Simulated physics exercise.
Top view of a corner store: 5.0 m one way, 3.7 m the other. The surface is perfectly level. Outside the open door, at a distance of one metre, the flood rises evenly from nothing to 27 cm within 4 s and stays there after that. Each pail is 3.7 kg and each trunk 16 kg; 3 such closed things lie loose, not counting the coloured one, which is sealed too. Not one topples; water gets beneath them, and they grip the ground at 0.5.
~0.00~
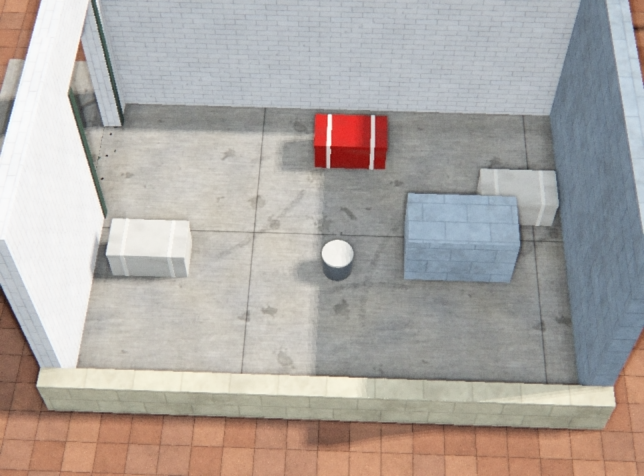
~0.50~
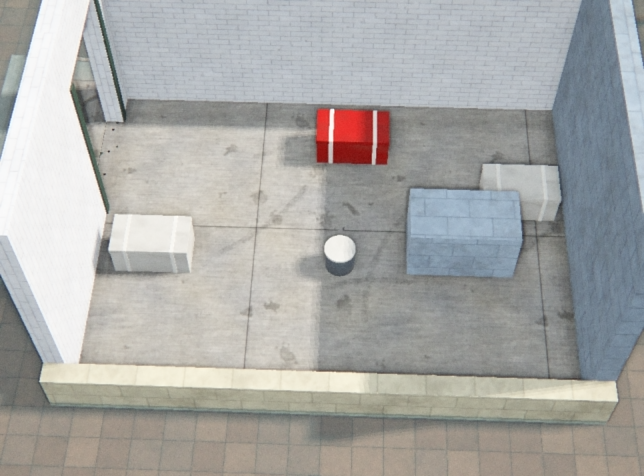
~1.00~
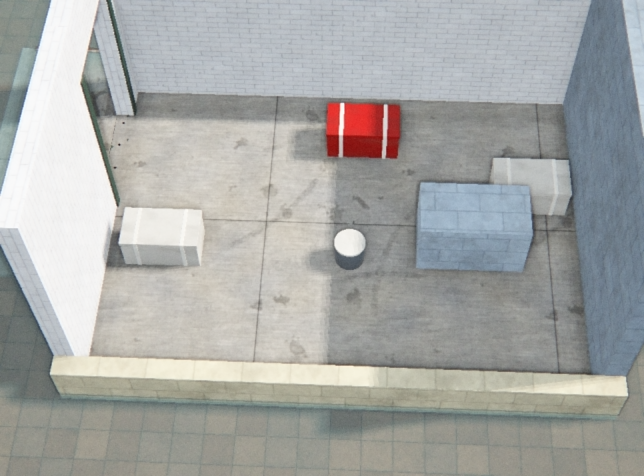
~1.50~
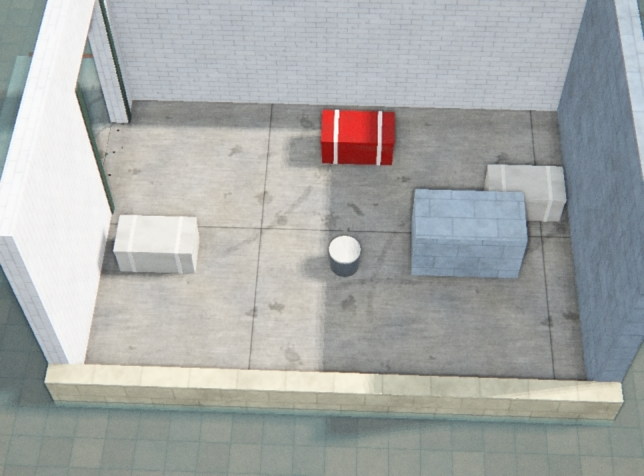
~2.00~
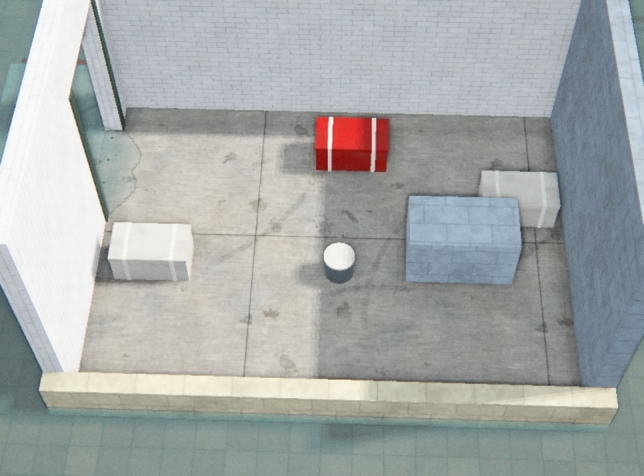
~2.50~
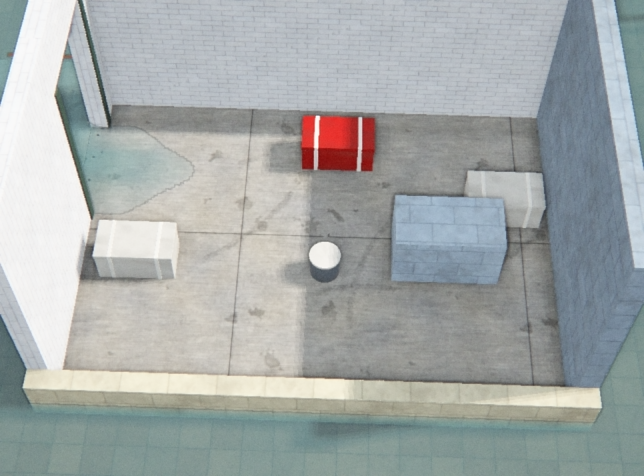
Water covering the paving outside, then spreading through the left doorway onto a grey floor, while a red trunk and pale boxes stay still.
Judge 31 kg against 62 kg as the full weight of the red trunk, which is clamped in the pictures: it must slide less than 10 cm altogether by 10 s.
Only the heavier mass succeeds.
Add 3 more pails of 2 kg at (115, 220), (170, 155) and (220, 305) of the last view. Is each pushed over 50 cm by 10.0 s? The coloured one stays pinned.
In the order given, within the mark, then beyond the mark, and last within the mark.
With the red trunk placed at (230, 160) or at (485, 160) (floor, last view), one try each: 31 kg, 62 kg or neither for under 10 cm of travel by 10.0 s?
Heavier load only; no load.
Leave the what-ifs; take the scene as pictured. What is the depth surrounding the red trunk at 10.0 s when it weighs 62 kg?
Depth: Approx. 11 cm.
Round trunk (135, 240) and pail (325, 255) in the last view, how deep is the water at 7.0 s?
Close to 3 and 9 centimetres.
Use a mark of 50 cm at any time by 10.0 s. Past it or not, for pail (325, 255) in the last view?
I'd say it goes further.
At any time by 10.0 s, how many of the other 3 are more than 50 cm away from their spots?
That adds up to 2.
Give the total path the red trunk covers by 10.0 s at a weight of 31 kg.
Path length near 140 cm.
After 3.5 s the red trunk would be 0 cm from its start with 31 kg and 0 cm from its start with 62 kg; 0 cm of water round it then.
After 4.5 s the red trunk would be 0 cm from its start with 31 kg and 0 cm from its start with 62 kg; 4 cm of water round it then.
After 7.0 s the red trunk would be 87 cm from its start with 31 kg and 0 cm from its start with 62 kg; 7 cm of water round it then.
After 10.0 s the red trunk would be 111 cm from its start with 31 kg and 0 cm from its start with 62 kg; 11 cm of water round it then.
